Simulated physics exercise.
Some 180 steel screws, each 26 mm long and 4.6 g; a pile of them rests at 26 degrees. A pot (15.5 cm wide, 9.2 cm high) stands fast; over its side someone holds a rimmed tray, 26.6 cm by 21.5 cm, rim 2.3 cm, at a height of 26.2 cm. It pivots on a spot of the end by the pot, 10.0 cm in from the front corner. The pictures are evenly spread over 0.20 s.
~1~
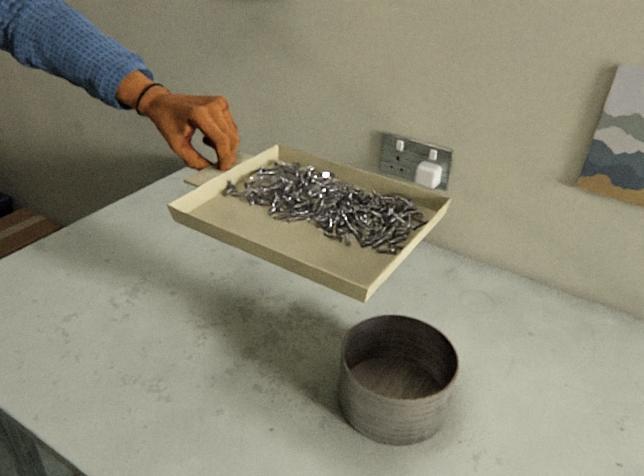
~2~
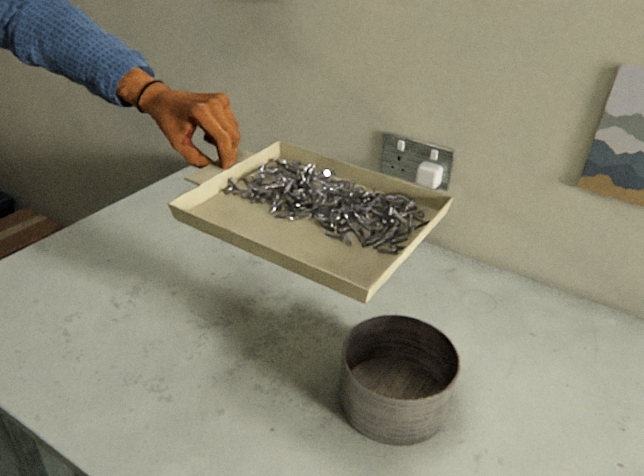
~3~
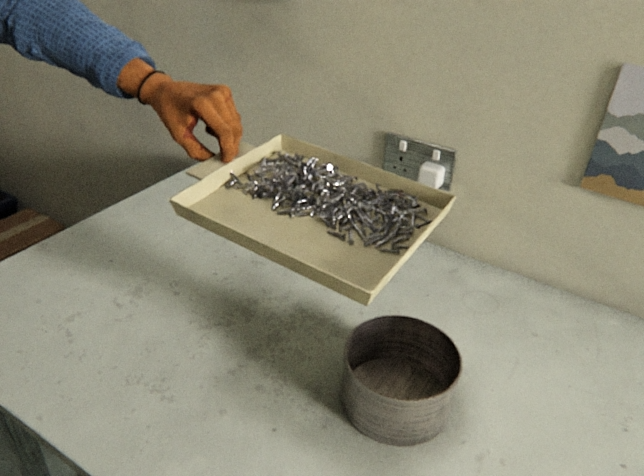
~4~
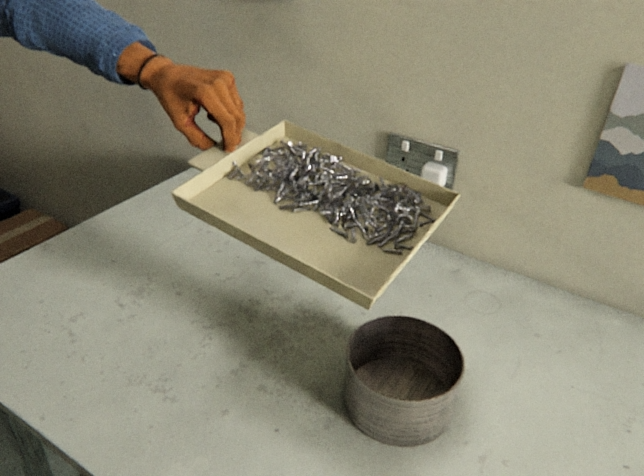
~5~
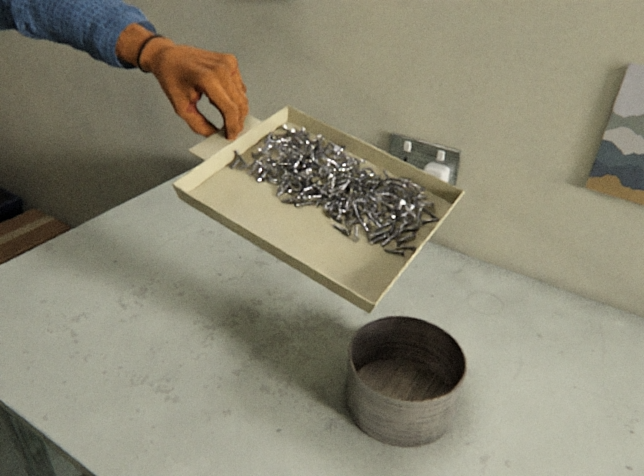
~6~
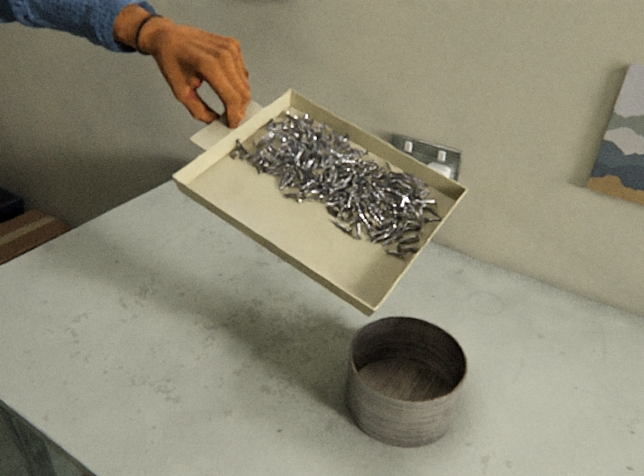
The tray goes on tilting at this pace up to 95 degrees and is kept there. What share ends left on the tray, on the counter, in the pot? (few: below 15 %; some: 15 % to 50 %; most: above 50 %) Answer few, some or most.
Tray few, counter most, pot few.
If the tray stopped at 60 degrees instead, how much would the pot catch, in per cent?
Then about 0 per cent.
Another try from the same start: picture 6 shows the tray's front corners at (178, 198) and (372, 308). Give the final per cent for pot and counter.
Pot 5, counter 95.
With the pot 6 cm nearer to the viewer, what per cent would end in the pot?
In that case some 45 per cent.
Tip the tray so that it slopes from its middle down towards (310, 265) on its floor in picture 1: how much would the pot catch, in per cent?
Some 5 per cent.
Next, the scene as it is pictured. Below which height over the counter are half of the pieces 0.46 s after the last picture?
About 22 cm.
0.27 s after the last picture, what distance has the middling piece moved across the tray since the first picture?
About 6 cm.
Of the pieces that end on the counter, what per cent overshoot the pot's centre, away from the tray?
About 80 per cent.
Then, 0.27 s after the last picture, tilt 57 degrees; the tray holds 100 %, the pot 0 %.
Then, 0.46 s after the last picture, tilt 83 degrees; the tray holds 65 %, the pot 0 %.
Then, 0.76 s after the last picture, tilt 95 degrees; the tray holds 5 %, the pot 0 %.
In the end, tray 0 %, counter 100 %, pot 0 %.
